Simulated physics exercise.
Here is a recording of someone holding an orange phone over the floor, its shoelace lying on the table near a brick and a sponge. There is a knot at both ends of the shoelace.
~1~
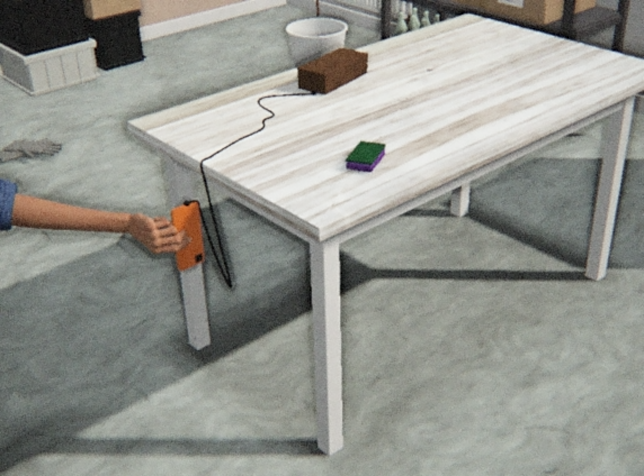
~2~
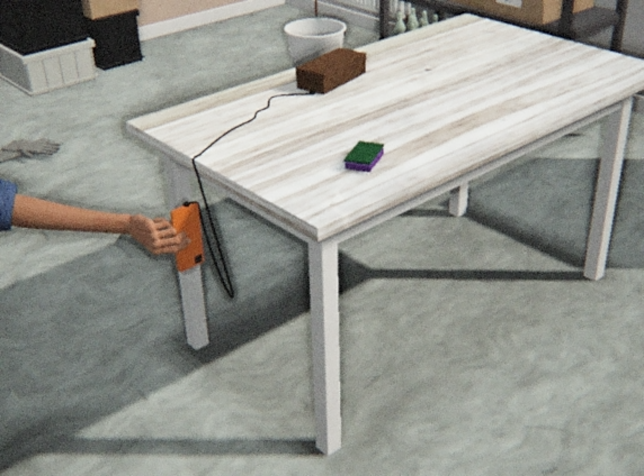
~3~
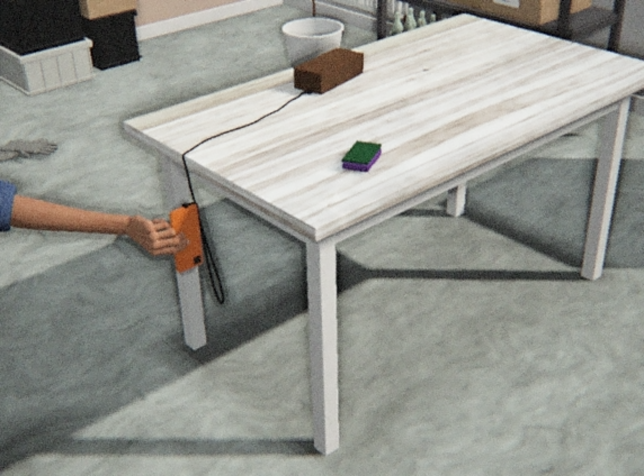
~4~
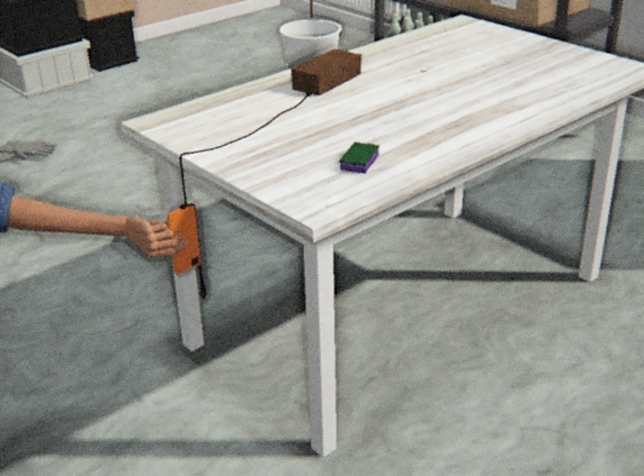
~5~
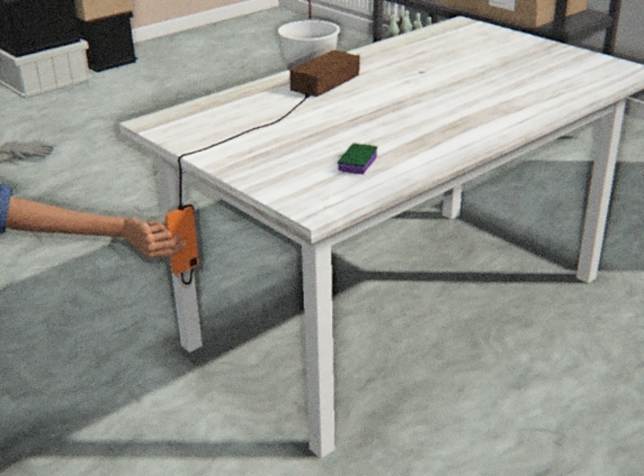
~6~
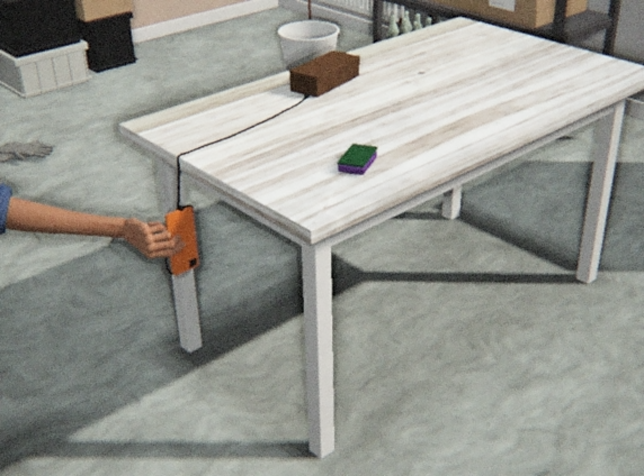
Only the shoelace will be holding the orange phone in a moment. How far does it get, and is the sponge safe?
Well, the orange phone gets all the way down and the sponge holds its position by the finish.
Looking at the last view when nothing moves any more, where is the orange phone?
End point, last frame: (184, 401).
Then, 0.76 s later than the last view, phone on the floor near (157, 414); brick as before; sponge as before.
Then, 1.54 s later than the last view, phone on the floor near (184, 402); brick as before; sponge as before.
Finally, phone on the floor near (184, 402); brick as before; sponge as before. The orange phone drops all the way and the sponge stays on top.
